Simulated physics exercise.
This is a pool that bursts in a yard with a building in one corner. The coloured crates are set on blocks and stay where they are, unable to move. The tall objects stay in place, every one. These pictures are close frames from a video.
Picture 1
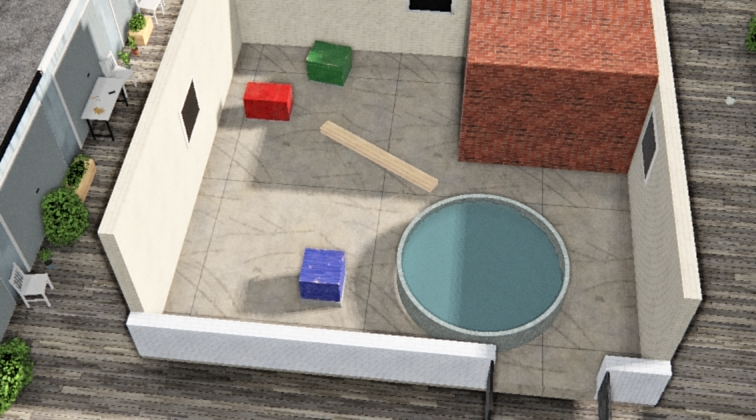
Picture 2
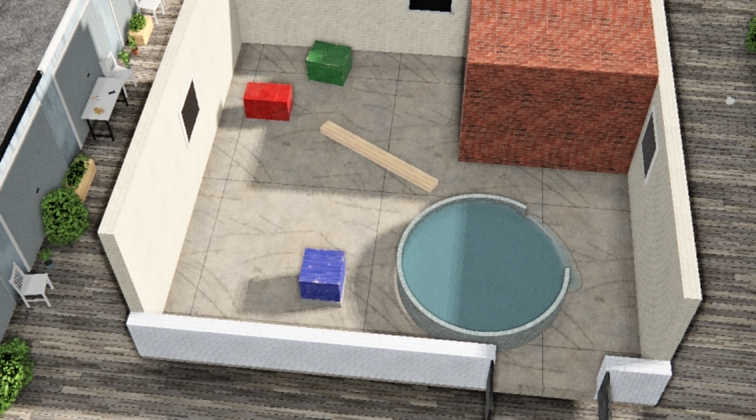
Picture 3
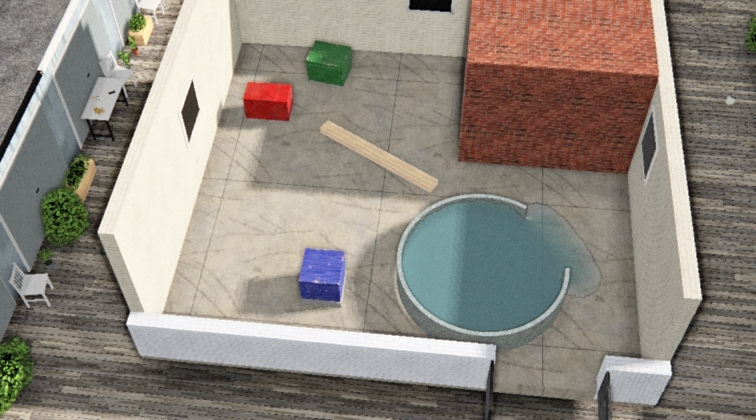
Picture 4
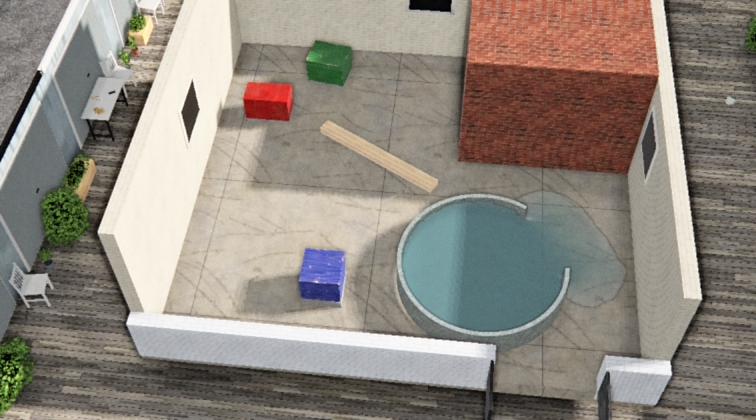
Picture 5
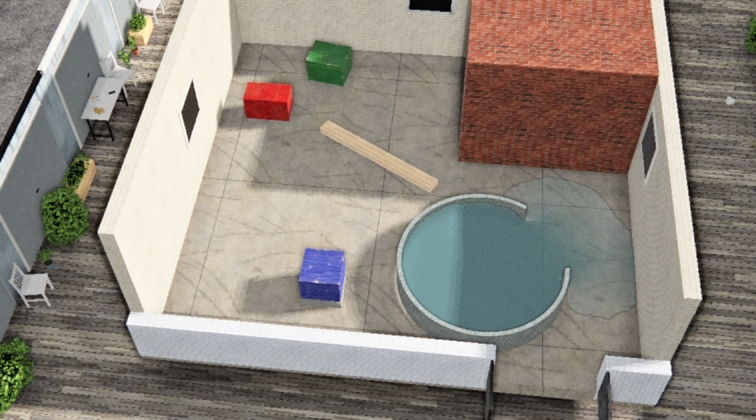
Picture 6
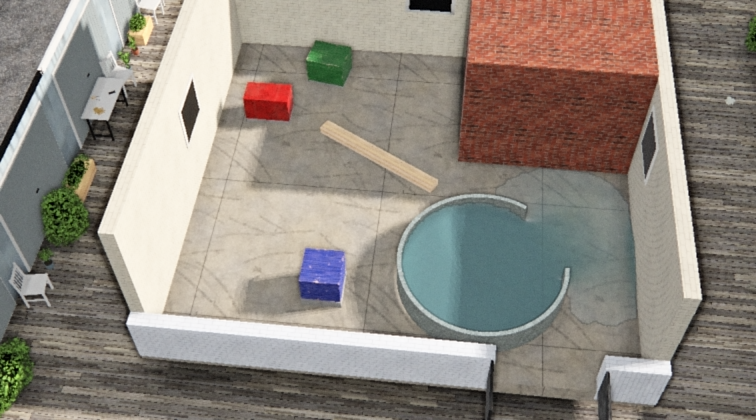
Water sits still in a round pool in a walled yard, beside a brick building, a wooden plank and red, green and blue boxes. A section of the pool's right rim disappears, and water pours out through the gap, spreading across the paving toward the right wall while the boxes and plank stay put.
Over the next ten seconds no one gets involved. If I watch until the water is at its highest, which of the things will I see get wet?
At the end, the red crate is spared, the green crate is hit, the blue crate is spared.
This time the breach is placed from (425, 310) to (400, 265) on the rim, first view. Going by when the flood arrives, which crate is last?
Last in line is the crate marked green.
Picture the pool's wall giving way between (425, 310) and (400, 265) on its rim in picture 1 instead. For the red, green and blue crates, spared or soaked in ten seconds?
In that case the red is flooded, the green is flooded and the blue is flooded.
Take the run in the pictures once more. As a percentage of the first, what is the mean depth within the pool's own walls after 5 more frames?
I make it 78 per cent.
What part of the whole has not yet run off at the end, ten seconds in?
Estimate: Some 82 %.
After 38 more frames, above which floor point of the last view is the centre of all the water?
I'd point to (489, 245).
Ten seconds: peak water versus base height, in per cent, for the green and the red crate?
The first reaches around 220 in a hundred, the second around 50.
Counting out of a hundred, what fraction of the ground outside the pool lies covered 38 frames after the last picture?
Some 60 per cent.
A moment on, water covers 10 % of the floor; the red crate not reached, the green crate not reached, the blue crate not reached.
Next, water covers 15 % of the floor; the red crate not reached, the green crate not reached, the blue crate not reached.
Then, water covers 25 % of the floor; the red crate not reached, the green crate not reached, the blue crate not reached.
Later, water covers 60 % of the floor; the red crate water round its plinth, the green crate water round its plinth, the blue crate water round its plinth.
In the end, water covers 90 % of the floor; the red crate stayed above the water, the green crate was topped, the blue crate stayed above the water.
